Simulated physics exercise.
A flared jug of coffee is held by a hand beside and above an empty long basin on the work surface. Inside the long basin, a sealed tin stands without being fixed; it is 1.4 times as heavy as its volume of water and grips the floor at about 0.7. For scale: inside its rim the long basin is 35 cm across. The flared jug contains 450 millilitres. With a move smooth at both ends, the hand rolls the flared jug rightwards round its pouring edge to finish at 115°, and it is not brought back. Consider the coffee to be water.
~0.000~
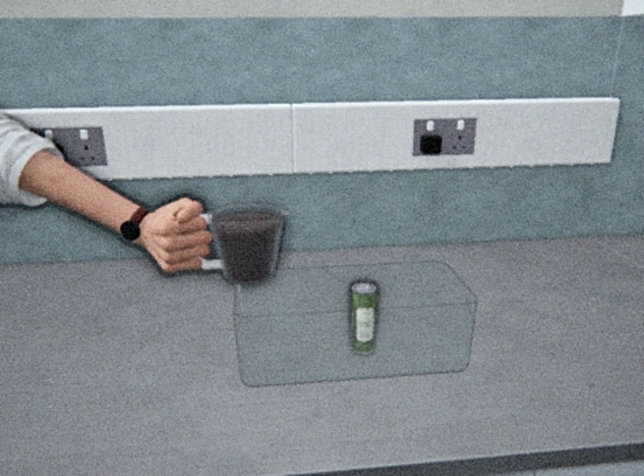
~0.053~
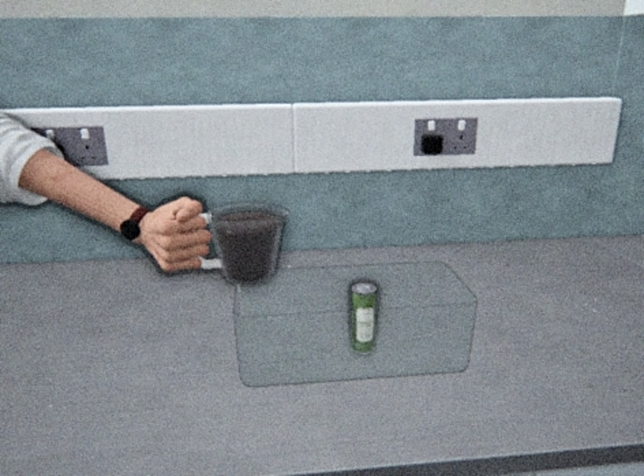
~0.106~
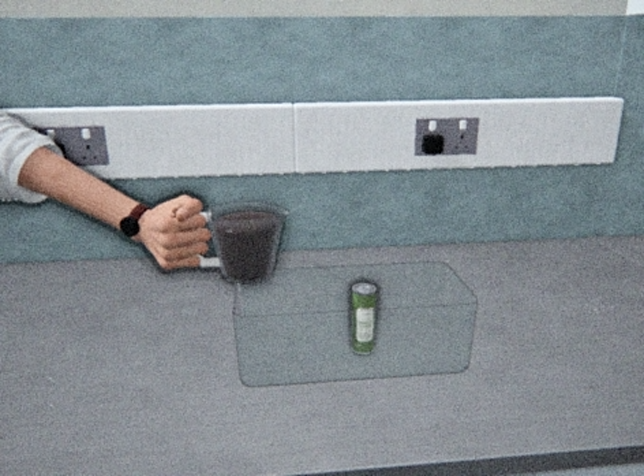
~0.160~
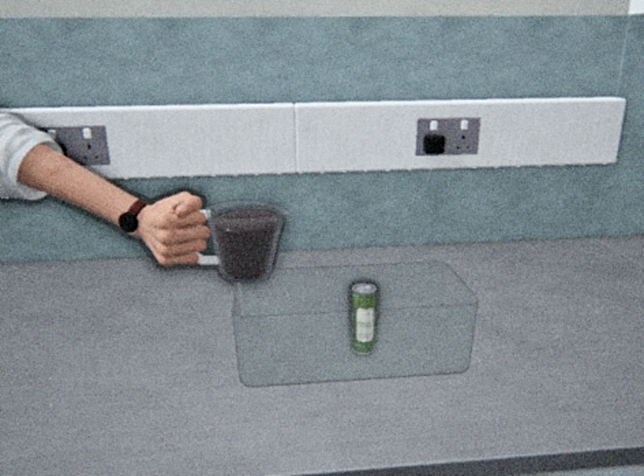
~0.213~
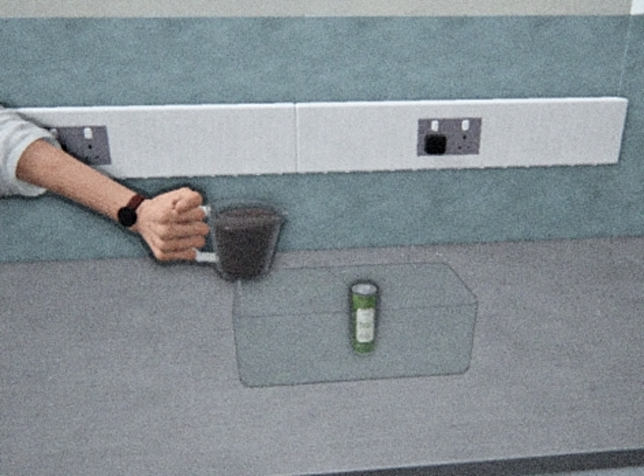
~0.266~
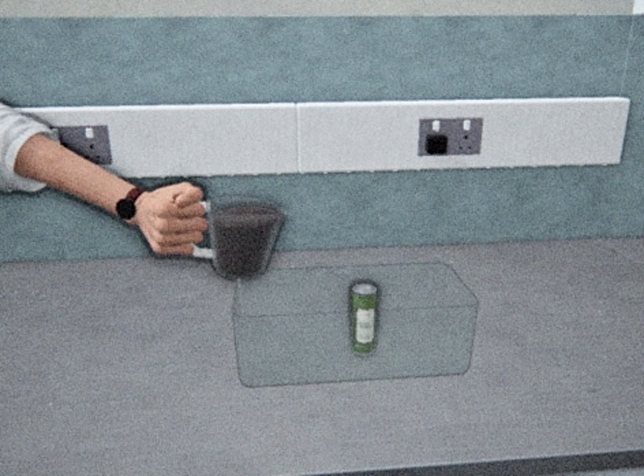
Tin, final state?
It is tipped.
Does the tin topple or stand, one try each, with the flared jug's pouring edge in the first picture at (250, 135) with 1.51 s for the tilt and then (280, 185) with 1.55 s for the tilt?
Try 1: Still standing; try 2: Still standing.
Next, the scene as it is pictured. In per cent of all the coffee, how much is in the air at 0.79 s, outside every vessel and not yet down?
Near 20 per cent of it all.
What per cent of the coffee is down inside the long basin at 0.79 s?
Near 8 in a hundred.
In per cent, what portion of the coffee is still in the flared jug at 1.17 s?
I reckon near 10 per cent still sits there.
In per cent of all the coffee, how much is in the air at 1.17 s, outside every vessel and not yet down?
Around 20 per cent of the liquid is in flight.
Then, 0.79 s in, the tilt is 62° and 72 per cent is still to pour; the tin stands where it began.
Then, 1.17 s in, the tilt is 101° and 9 per cent is still to pour; the tin stands where it began.
Then, 1.57 s in, the tilt is 115° and 0 per cent is still to pour; the tin lies on its side.
Then, 2.01 s in, the tilt is 115° and 0 per cent is still to pour; the tin lies on its side.
Finally, the tin lies on its side.
